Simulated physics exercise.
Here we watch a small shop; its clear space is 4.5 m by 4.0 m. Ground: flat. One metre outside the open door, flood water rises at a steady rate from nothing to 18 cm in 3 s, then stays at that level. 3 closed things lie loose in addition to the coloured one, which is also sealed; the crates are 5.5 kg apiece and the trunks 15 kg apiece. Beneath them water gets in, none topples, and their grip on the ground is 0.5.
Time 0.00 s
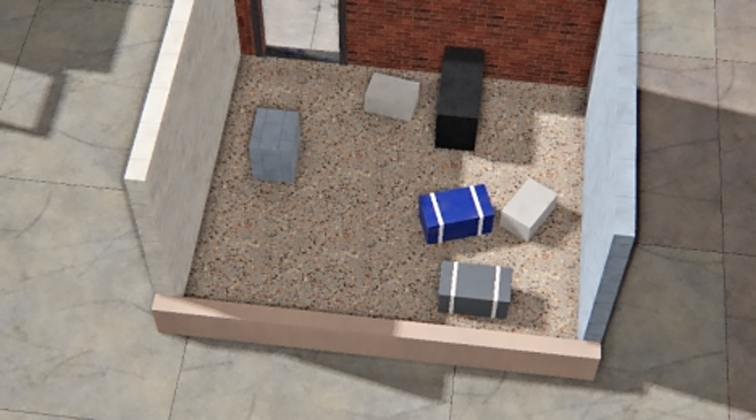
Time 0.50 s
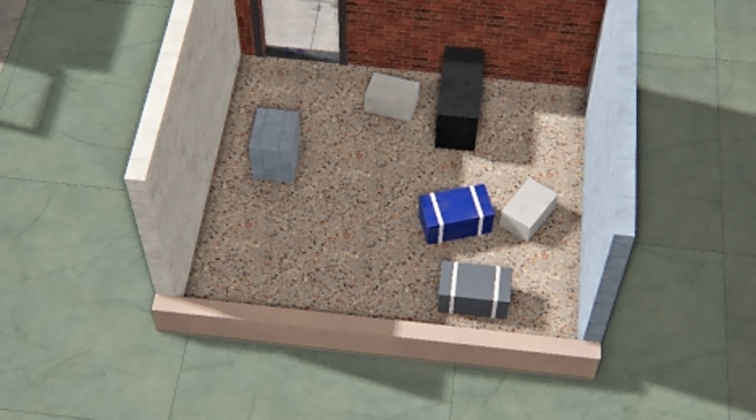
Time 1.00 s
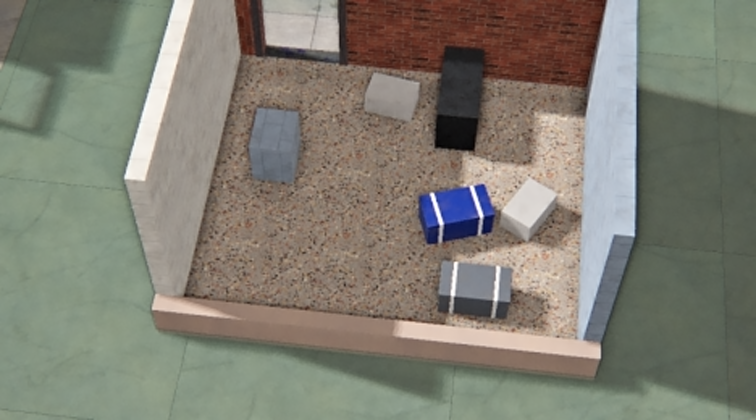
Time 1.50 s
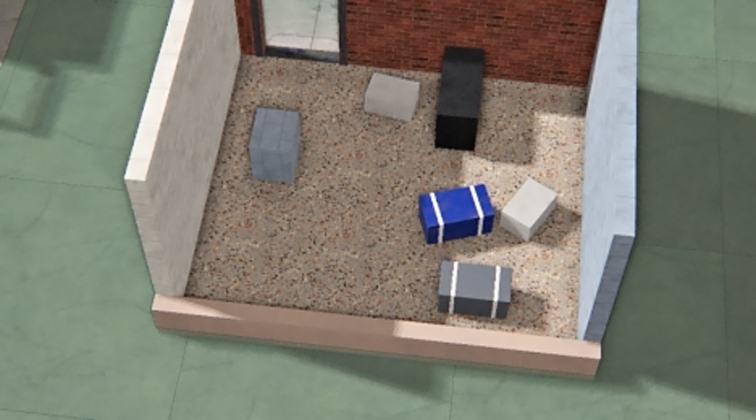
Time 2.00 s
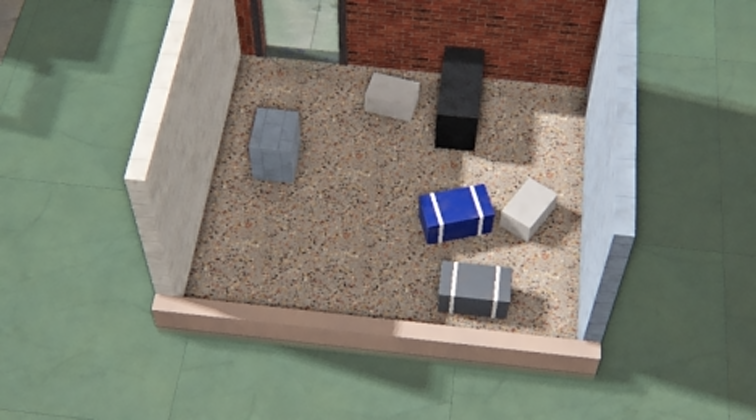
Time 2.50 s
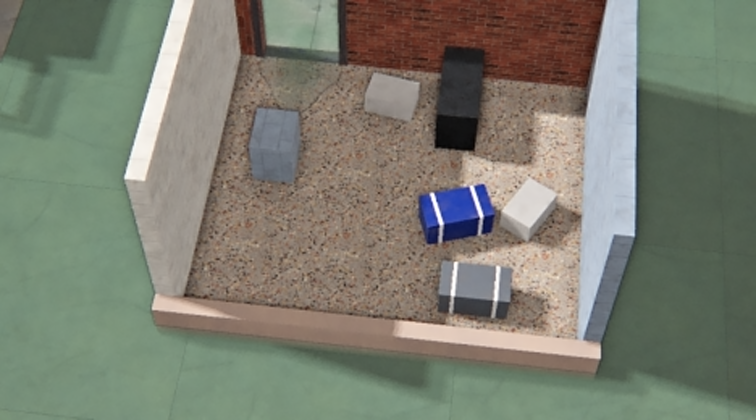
A small shop with a speckled floor, a brick back wall and an open doorway is seen from high above its low front edge. A blue trunk with white bands lies right of centre beside a pale box, a grey banded trunk nearer, and black, light grey and blue-grey blocks farther back. Greenish water covers the paving outside, then a faint film creeps in through the doorway, while everything inside stays still.
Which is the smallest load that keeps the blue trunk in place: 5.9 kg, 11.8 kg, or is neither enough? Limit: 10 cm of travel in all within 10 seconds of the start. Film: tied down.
Neither choice.
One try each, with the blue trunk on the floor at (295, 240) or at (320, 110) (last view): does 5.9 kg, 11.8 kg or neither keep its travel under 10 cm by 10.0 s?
In that order: No load works; no load works.
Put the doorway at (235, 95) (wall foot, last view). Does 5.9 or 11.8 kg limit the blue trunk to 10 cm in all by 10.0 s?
Under that change no listed mass suffices.
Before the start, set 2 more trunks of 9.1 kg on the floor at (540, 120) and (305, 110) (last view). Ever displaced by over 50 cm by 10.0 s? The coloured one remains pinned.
Order as asked: Stays within / goes beyond.
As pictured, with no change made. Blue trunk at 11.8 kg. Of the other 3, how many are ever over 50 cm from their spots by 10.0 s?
Result: 0.
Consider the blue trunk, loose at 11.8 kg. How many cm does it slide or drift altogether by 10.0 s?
Roughly 100 centimetres altogether.
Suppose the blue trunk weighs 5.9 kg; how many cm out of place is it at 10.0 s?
Roughly 140 cm.
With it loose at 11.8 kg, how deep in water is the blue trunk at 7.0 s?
Something like 2 centimetres.
After 3.5 s the blue trunk would be 0 cm from its start with 5.9 kg and 0 cm from its start with 11.8 kg; 0 cm of water round it then.
After 4.5 s the blue trunk would be 0 cm from its start with 5.9 kg and 0 cm from its start with 11.8 kg; 0 cm of water round it then.
After 7.0 s the blue trunk would be 53 cm from its start with 5.9 kg and 20 cm from its start with 11.8 kg; 2 cm of water round it then.
After 10.0 s the blue trunk would be 137 cm from its start with 5.9 kg and 99 cm from its start with 11.8 kg; 5 cm of water round it then.
